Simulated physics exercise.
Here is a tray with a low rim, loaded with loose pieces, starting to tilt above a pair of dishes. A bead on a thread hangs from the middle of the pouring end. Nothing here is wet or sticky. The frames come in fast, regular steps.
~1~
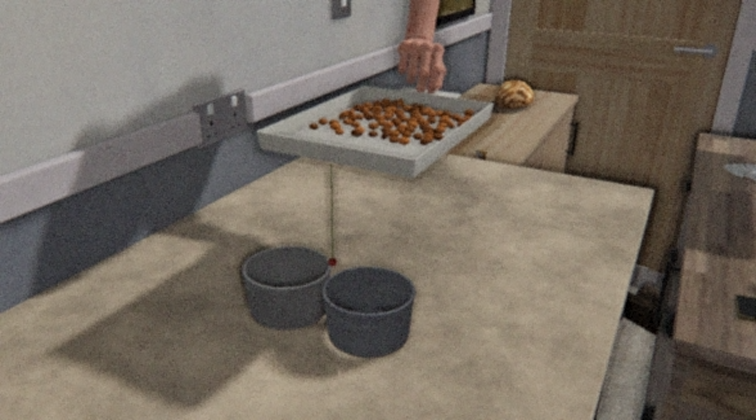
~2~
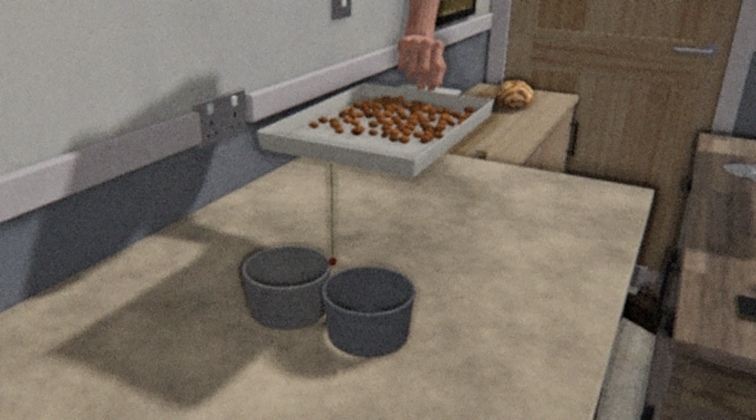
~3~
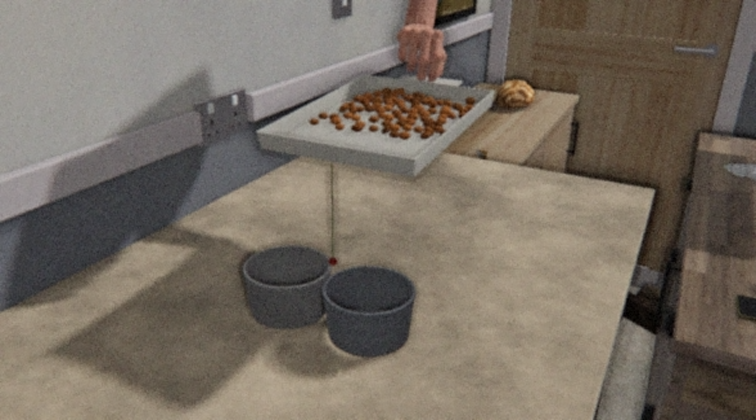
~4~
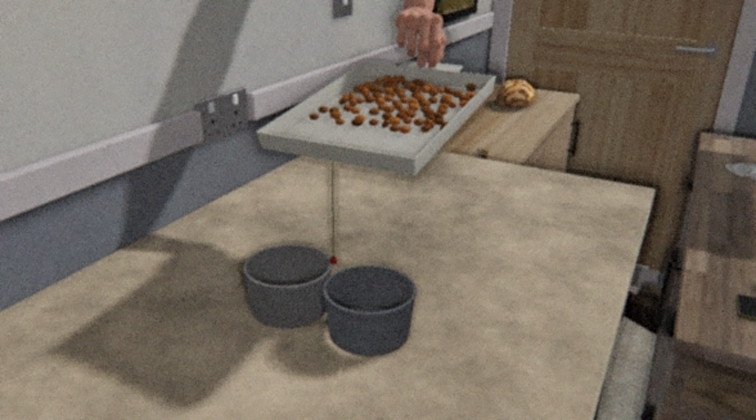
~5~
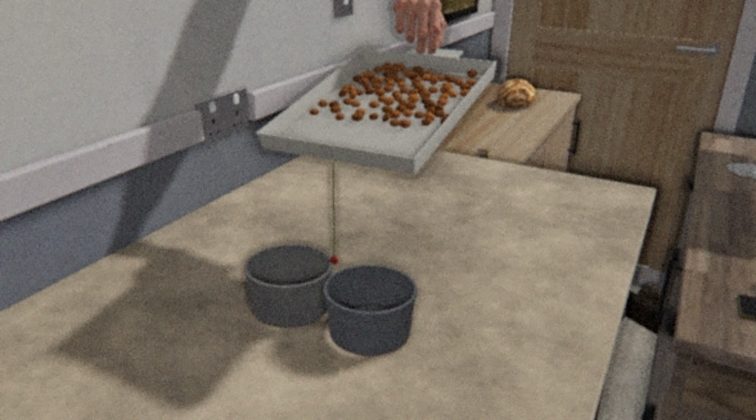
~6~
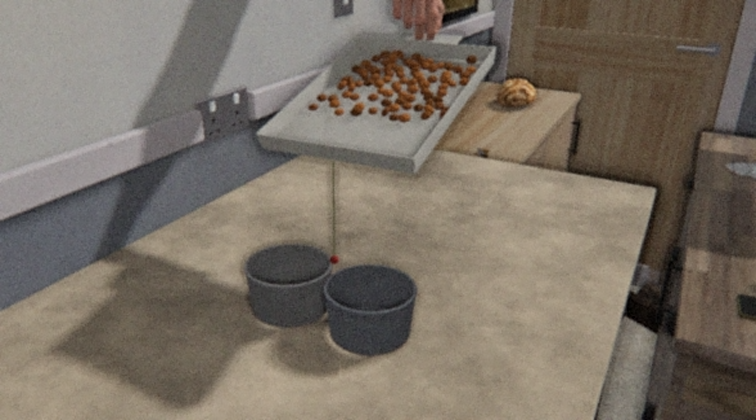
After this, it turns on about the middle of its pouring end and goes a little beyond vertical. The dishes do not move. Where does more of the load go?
More goes to the left-hand dish.
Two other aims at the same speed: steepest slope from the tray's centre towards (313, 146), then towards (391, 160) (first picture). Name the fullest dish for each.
At the first place left, at the second the right one.
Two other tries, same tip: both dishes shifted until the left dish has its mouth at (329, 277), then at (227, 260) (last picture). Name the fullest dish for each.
The first try: The left one. The second: The right one.
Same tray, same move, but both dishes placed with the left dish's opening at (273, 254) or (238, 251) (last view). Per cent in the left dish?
The first gives 10 %, the second 10 %.
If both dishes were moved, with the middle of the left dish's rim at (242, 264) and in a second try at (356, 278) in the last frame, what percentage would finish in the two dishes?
First some 80, then 10 per cent.
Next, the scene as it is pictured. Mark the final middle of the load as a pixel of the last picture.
Near (278, 341).
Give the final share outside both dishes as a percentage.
Some 60 per cent.
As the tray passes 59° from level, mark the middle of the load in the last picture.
At about (322, 138).
Shortly afterwards, tray tipped steeply; all but a few on the tray; a little in the air.
Next, tray tipped right over; near two thirds on the tray; only a few in the right dish; only a few in the left dish; near a quarter outside both; a little in the air.
Some moments later, tray tipped past a quarter turn; a little in the right dish; near a quarter in the left dish; near two thirds outside both.
In the end, tray tipped past a quarter turn; a little in the right dish; near a quarter in the left dish; near two thirds outside both.
